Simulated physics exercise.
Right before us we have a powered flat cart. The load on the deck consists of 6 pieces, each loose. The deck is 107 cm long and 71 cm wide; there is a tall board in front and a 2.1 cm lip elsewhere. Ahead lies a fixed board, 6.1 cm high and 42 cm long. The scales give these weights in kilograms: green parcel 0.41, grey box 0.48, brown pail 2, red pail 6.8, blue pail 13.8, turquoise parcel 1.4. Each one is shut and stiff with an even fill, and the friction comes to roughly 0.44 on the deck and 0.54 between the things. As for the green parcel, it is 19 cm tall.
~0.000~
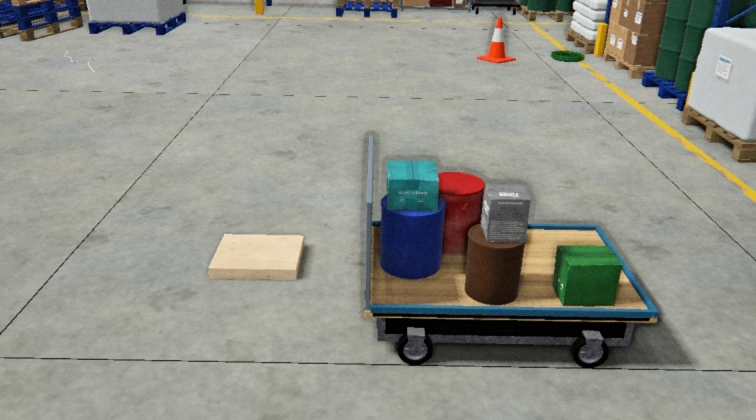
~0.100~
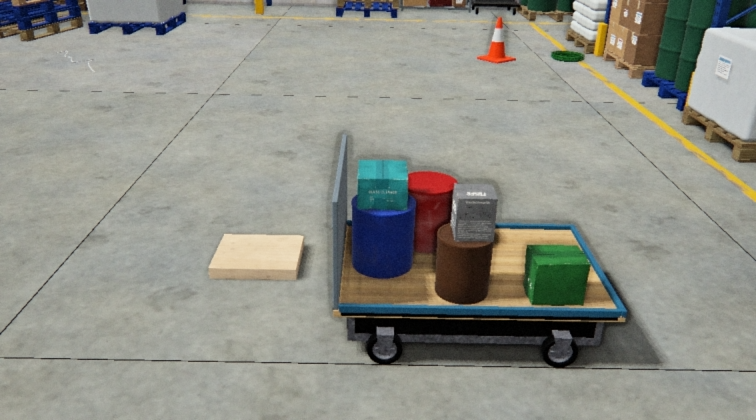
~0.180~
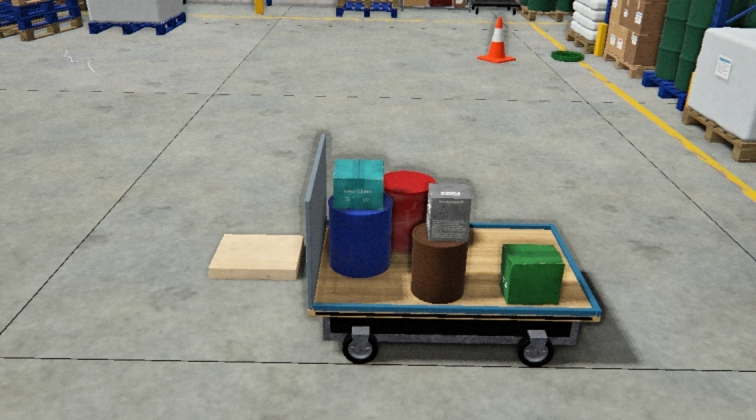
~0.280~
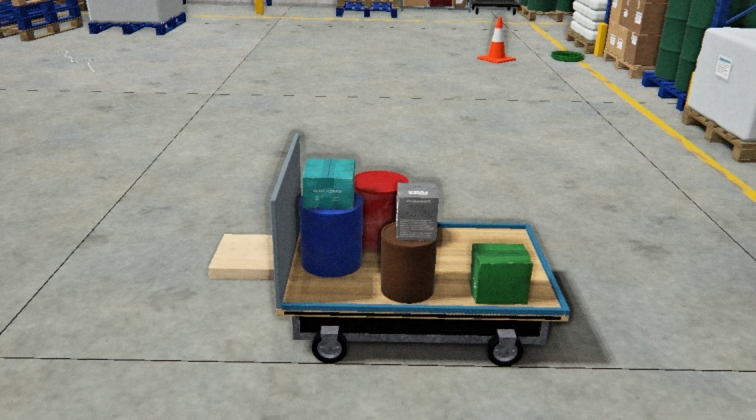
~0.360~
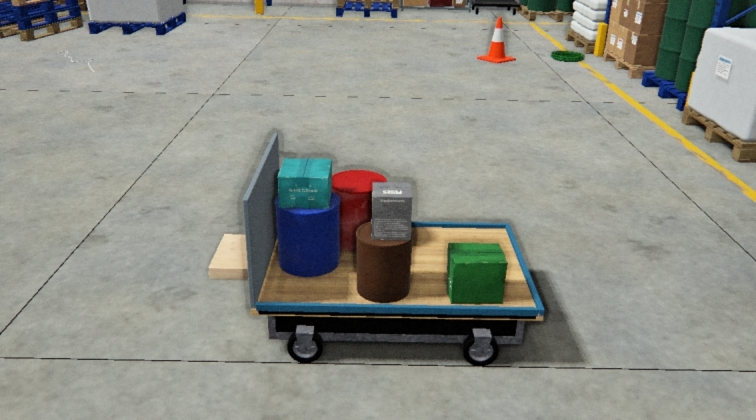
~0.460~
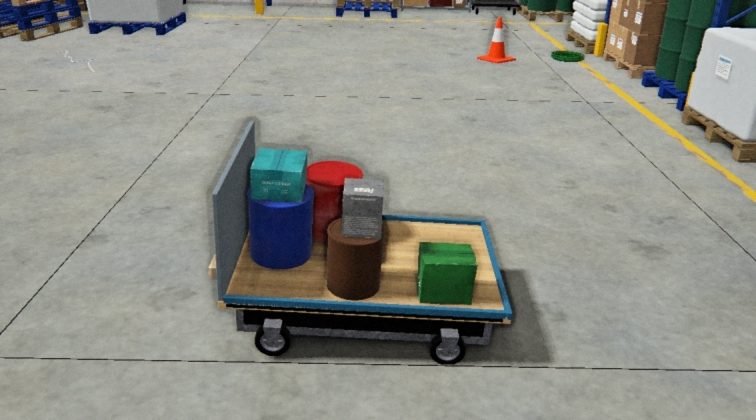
To begin with, a flat cart carrying blue, red and brown pails, turquoise and grey boxes, and a green parcel stands right of a pale slab on the floor. It rolls left, its upright board increasingly hiding the slab, then its front end rises slightly while the load keeps its arrangement.
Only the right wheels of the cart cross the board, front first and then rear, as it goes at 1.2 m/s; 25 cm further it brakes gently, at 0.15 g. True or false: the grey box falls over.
False, the grey box keeps standing.
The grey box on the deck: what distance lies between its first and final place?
Start to finish, roughly 4 cm.
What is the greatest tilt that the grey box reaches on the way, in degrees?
At most 2 degrees.
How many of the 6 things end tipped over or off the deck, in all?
Total: 0.
By 0.76 s, cart has run 91 cm; grey box 3 cm from its spot near (273, 210); turquoise parcel 14 cm from its spot; red pail 2 cm from its spot.
By 1.16 s, cart has run 139 cm; grey box 4 cm from its spot near (130, 209); turquoise parcel 9 cm from its spot; red pail tilted 5°.
When it is over (2.8 s), all 6 within 10 cm of the start.
